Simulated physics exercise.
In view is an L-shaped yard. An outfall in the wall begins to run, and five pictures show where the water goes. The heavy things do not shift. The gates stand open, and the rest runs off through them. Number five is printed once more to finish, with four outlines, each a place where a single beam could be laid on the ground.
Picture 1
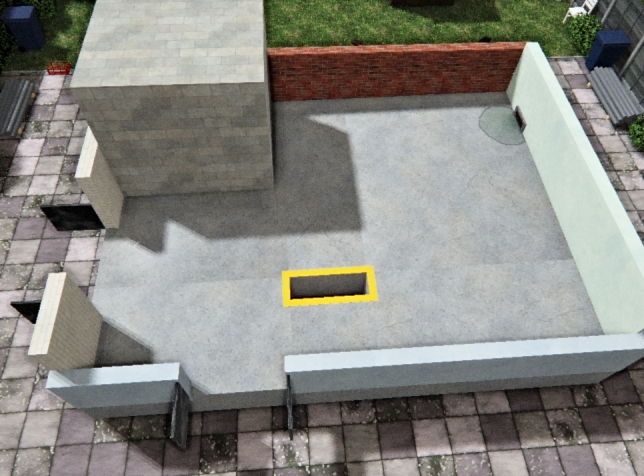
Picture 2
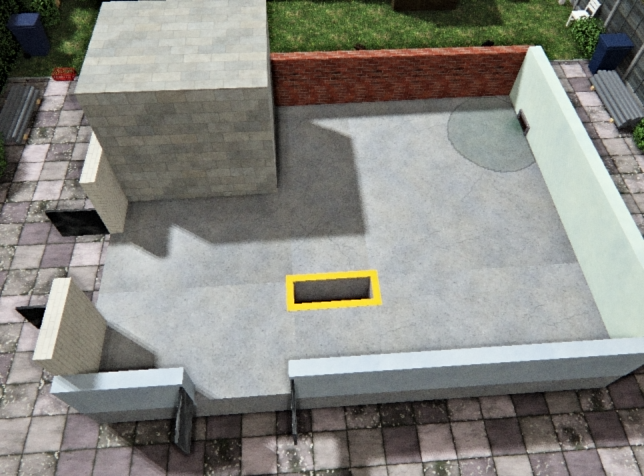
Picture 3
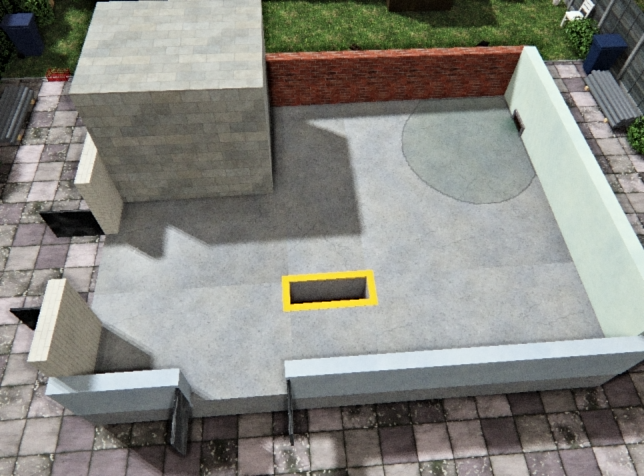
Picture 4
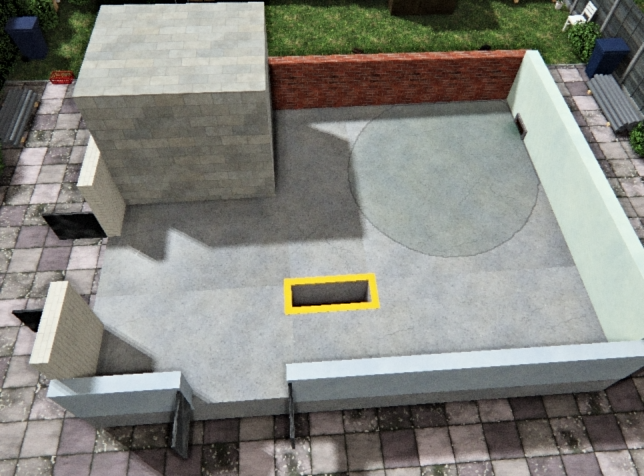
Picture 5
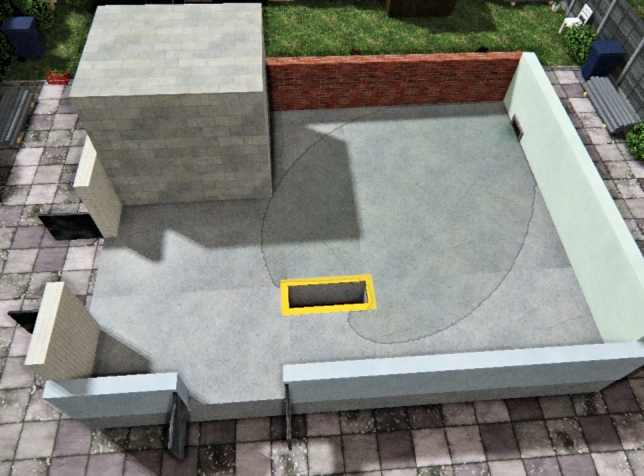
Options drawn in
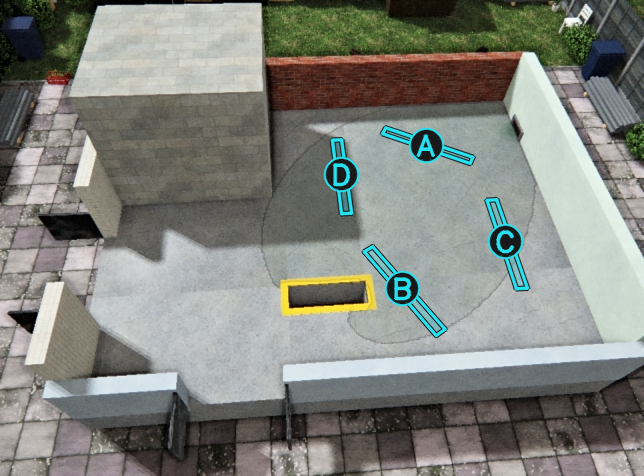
Water spreads from a small opening in the pale right-hand wall of a walled grey yard, starting as a small patch in the far corner. The rounded sheet widens along the brick wall and across the floor toward the left and front, then reaches the yellow-edged drain pit and enters it.
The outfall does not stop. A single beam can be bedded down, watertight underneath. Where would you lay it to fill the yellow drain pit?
D beats the others.
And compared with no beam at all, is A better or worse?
Spot A is worse.
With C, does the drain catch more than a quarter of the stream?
Yes.
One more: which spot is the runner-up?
C it is.
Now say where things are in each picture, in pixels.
Outfall at (520, 119); yellow drain pit at (329, 286); open gate at (239, 377); open gate at (111, 269); 2 % of the ground under water, visible out to (485, 124); yellow drain pit still dry, in the first picture.
In the second picture, 7 % of the ground under water, visible out to (453, 135); yellow drain pit still dry.
In the third picture, 15 % of the ground under water, visible out to (410, 159); yellow drain pit still dry.
In the fourth picture, 28 % of the ground under water, visible out to (369, 213); yellow drain pit still dry.
In the fifth picture, 46 % of the ground under water, visible out to (268, 257); yellow drain pit taking water.
In cyan, A from (384, 130) to (471, 160); B from (368, 249) to (440, 332); C from (521, 288) to (491, 200); D from (346, 213) to (336, 139).
For spot A, about 25 % of the stream goes into the yellow drain pit, about 74 % out by the gates.
For spot B, about 20 % of the stream goes into the yellow drain pit, about 79 % out by the gates.
For spot C, about 36 % of the stream goes into the yellow drain pit, about 63 % out by the gates.
For spot D, about 55 % of the stream goes into the yellow drain pit, about 39 % out by the gates.
